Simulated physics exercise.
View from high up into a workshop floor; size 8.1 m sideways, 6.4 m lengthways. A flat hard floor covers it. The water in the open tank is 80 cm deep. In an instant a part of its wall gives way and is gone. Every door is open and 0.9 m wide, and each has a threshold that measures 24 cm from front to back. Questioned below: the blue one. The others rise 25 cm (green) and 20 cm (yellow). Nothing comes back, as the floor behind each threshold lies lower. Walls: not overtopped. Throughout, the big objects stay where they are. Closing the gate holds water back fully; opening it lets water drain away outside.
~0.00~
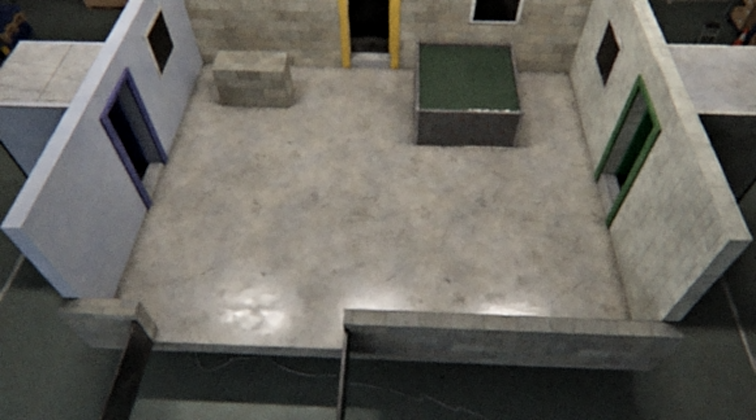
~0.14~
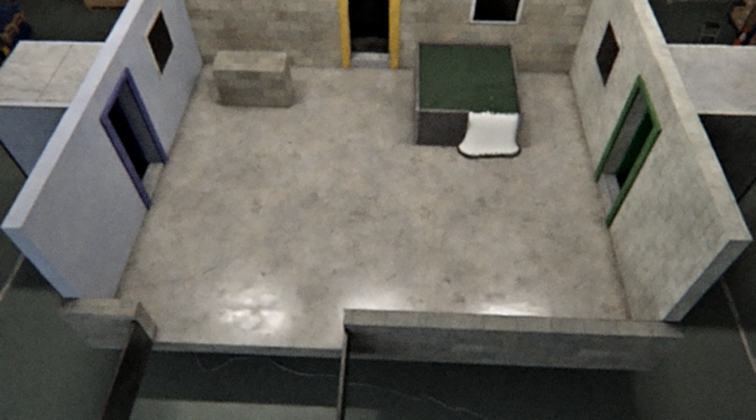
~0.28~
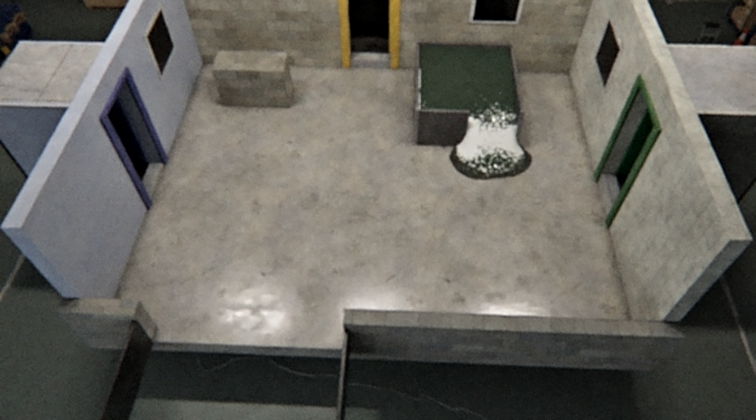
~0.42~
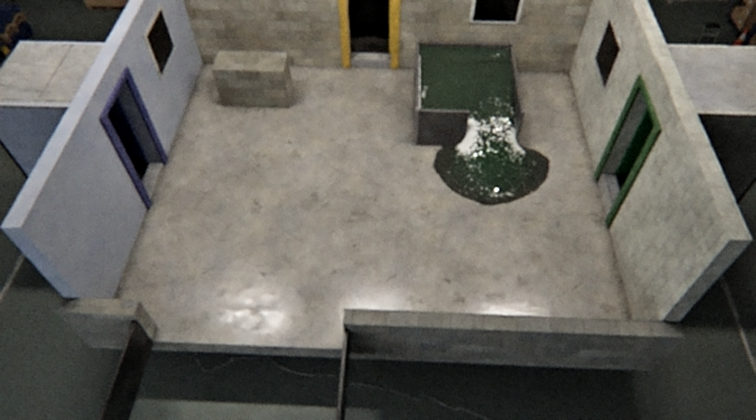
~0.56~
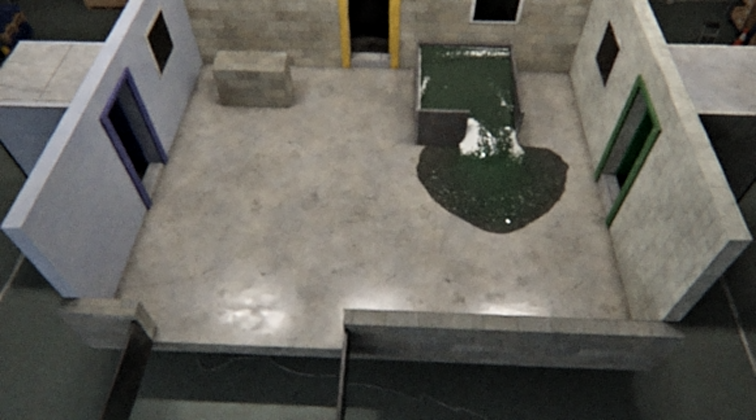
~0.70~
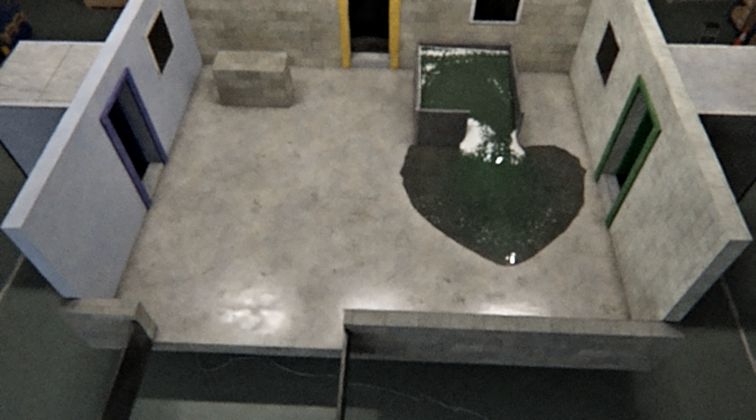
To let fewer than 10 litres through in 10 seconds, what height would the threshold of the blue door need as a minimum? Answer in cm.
I would say about 7.5 cm.
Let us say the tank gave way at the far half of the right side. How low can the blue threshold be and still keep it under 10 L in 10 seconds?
It should stand roughly 7.0 cm high.
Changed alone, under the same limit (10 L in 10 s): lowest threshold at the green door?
Door green, min height approx. 16 cm.
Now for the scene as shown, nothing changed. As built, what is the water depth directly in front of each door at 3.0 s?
Depth at green 12 cm, at yellow 0 cm, at blue 0 cm.
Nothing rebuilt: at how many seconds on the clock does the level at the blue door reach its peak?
I'd say near 6.5 seconds.
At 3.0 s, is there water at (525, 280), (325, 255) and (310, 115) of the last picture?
So, in order, I'd say got wet, then got wet, then stayed dry.
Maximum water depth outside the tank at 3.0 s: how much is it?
33 cm.
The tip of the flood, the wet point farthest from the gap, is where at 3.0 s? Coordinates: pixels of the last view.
Close to pixel (232, 329).
After 1.4 s water covers 30 % of the floor, deepest (42 cm) near (497, 150); it has not reached the blue door.
After 3.0 s water covers 40 % of the floor, deepest (33 cm) near (615, 292); it has not reached the blue door.
After 10.0 s water covers 85 % of the floor, deepest (14 cm) near (203, 65); 8 cm at the blue door, 3 litres in over its 9 cm threshold.
At the blue door as built, the water arrived by 5.9 s and peaked near 11 cm at 6.4 s.
Run again over the same 10 s with other heights there, 19 litres in over 6.5 cm, 5 litres over 8.5 cm. The limit of 10 litres is kept from about 7.5 cm up.
